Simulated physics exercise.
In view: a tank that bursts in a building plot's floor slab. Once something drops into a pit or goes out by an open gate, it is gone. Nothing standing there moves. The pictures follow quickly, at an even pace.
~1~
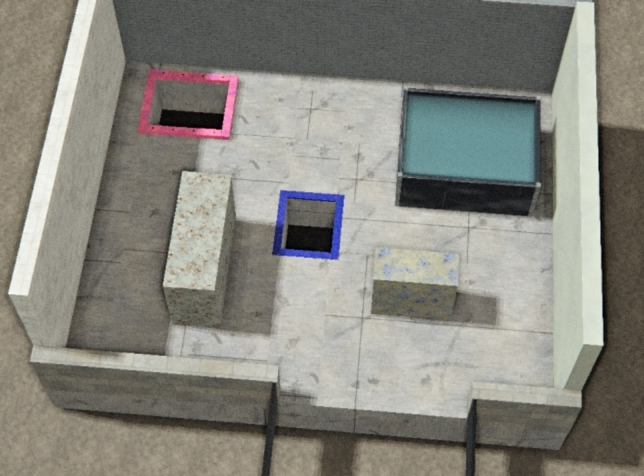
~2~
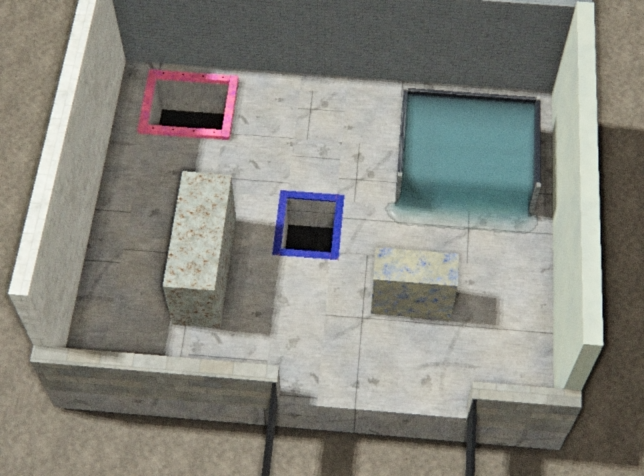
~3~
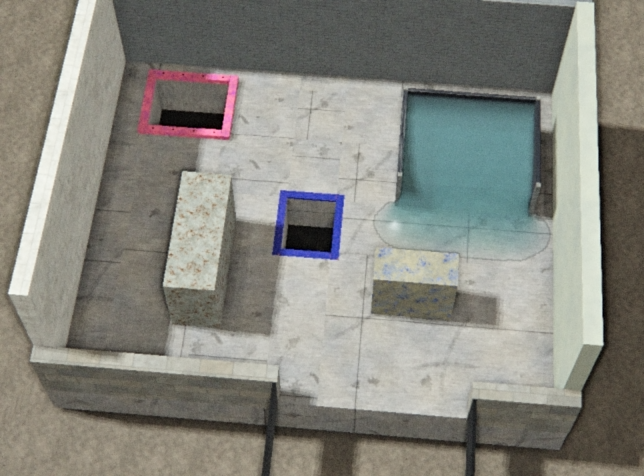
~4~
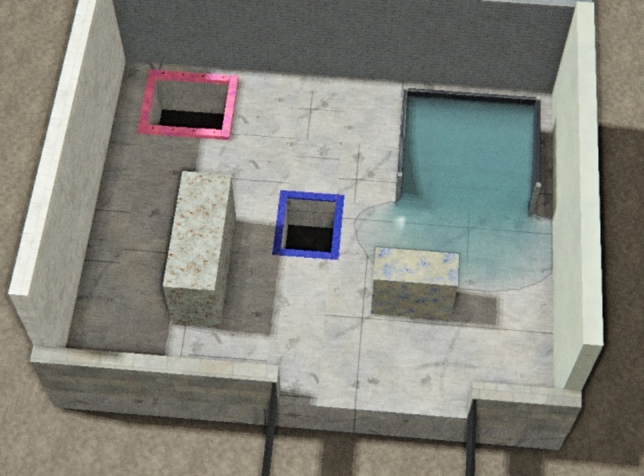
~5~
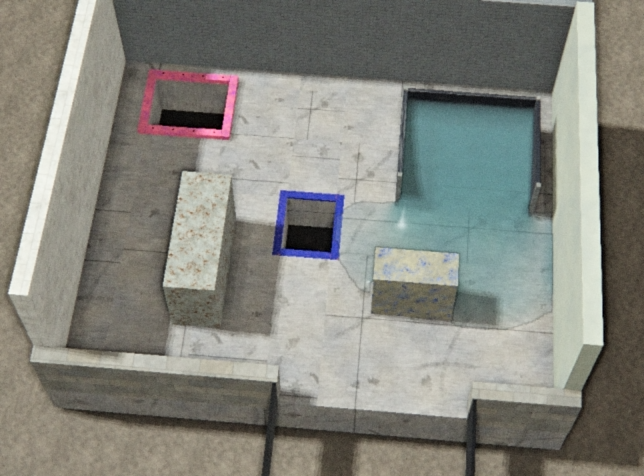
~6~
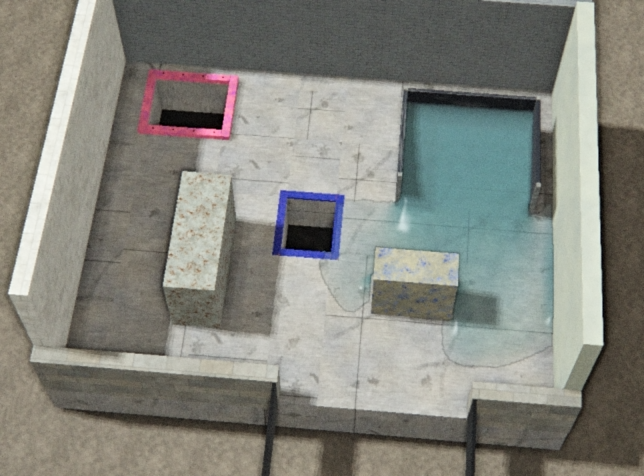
Teal water sits still in a dark-rimmed tank at the upper right of a walled slab, then bursts out through its front. It fans across the pale floor, wraps around the low speckled block, and spreads to the blue-framed pit's edge and toward the lower right.
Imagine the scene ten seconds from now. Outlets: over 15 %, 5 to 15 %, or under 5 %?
Result - gate: Over 15 %, pink pit: Under 5 %, blue pit: Over 15 %.
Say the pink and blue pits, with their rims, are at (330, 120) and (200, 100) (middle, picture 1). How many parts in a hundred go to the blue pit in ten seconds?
Share for the blue pit: 14 percent.
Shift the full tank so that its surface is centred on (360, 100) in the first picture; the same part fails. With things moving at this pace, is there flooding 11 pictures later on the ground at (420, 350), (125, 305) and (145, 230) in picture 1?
Looking at all three, I'd call them bone dry, bone dry, bone dry.
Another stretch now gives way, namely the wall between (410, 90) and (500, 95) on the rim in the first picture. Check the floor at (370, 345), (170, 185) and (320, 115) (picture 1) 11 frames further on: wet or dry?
In the order asked: Out of reach, sodden, sodden.
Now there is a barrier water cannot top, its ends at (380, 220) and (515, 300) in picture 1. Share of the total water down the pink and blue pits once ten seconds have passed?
I'd say the pink pit takes roughly 0 %, the blue pit roughly 6 %.
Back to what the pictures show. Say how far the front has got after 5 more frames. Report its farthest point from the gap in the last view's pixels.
My guess is roughly (280, 374).
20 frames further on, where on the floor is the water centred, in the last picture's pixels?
Somewhere near (413, 290).
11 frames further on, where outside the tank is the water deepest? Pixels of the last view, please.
That spot is close to (551, 409).
A moment on, water covers 30 % of the floor; the gate 1 %, the pink pit 0 %, the blue pit 1 %.
Next, water covers 40 % of the floor; the gate 3 %, the pink pit 0 %, the blue pit 4 %.
Then, water covers 55 % of the floor; the gate 9 %, the pink pit 0 %, the blue pit 9 %.
Later, water covers 80 % of the floor; the gate 17 %, the pink pit 0 %, the blue pit 15 %.
In the end, water covers 100 % of the floor; the gate 22 %, the pink pit 0 %, the blue pit 22 %.
